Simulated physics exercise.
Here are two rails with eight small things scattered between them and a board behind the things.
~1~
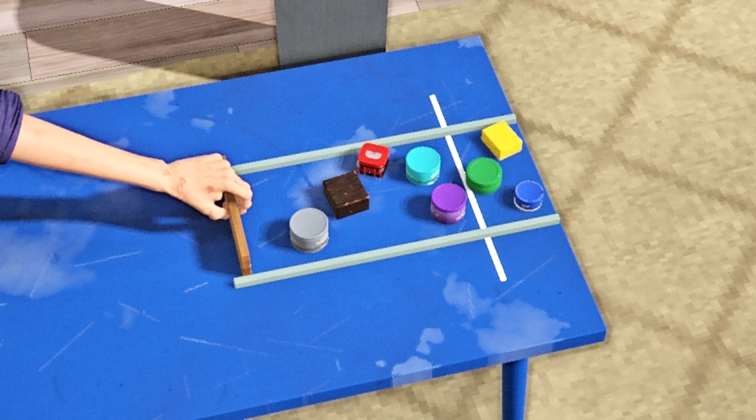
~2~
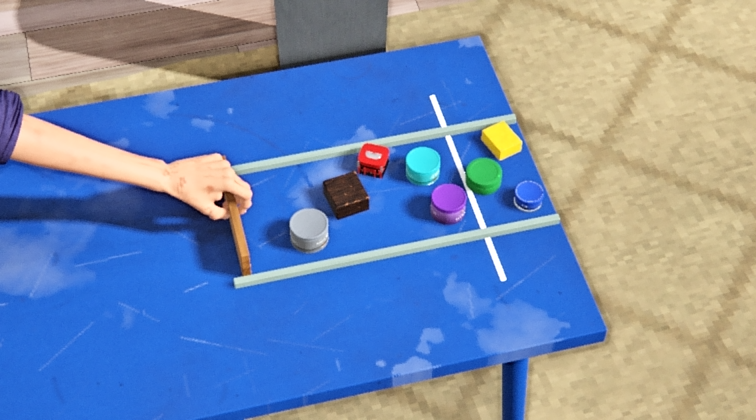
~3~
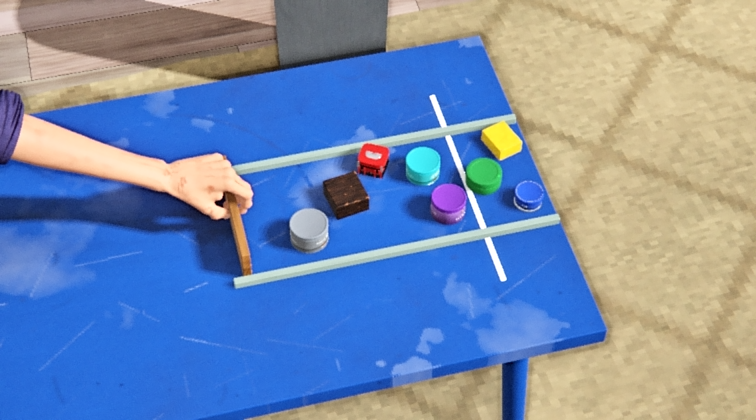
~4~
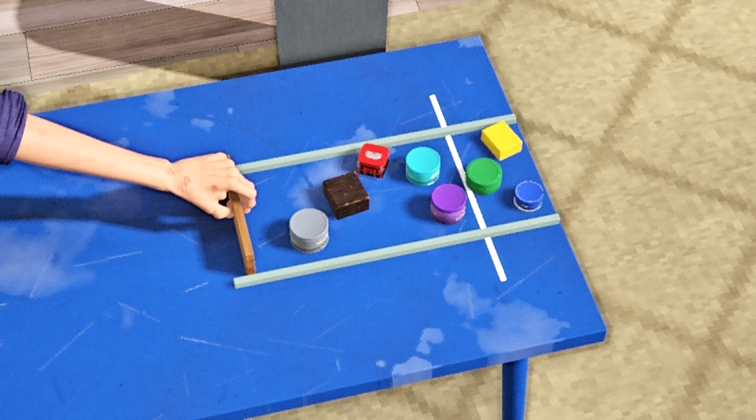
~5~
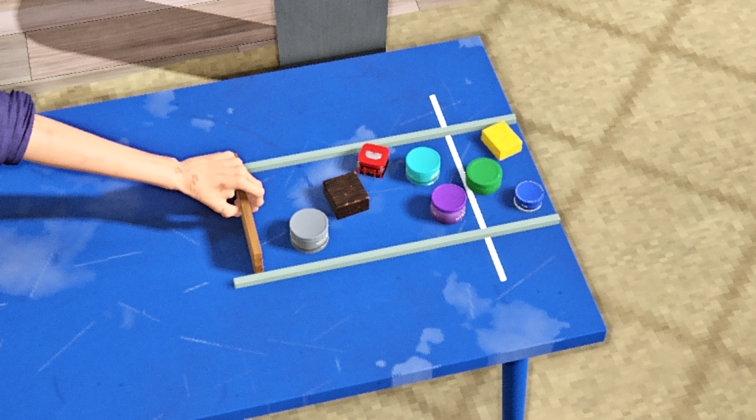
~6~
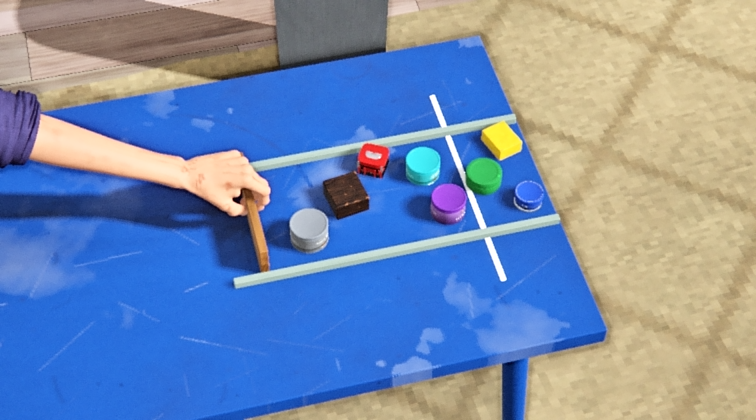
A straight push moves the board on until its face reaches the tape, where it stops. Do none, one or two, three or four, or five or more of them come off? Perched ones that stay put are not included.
Ha, one or two come down.
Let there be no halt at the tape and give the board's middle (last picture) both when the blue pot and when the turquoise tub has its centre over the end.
Approx. (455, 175) / approx. (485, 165) for the other.
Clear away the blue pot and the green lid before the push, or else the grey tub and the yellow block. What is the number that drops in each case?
The answer is 0 and then 0.
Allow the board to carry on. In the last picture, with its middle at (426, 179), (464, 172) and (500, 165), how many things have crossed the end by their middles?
0; 1; 5.
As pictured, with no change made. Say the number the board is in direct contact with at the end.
3.
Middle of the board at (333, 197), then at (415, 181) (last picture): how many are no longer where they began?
So far 2, and 6 at the second.
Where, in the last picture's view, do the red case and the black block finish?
(464, 138) and (481, 169).
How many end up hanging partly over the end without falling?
Things overhanging at the end: 2.
Soon after, none off yet; blue pot at rest near (529, 196); yellow block at rest near (501, 141); green lid at rest near (484, 177).
At rest, the number that fall off is one or two; fallen, blue pot.
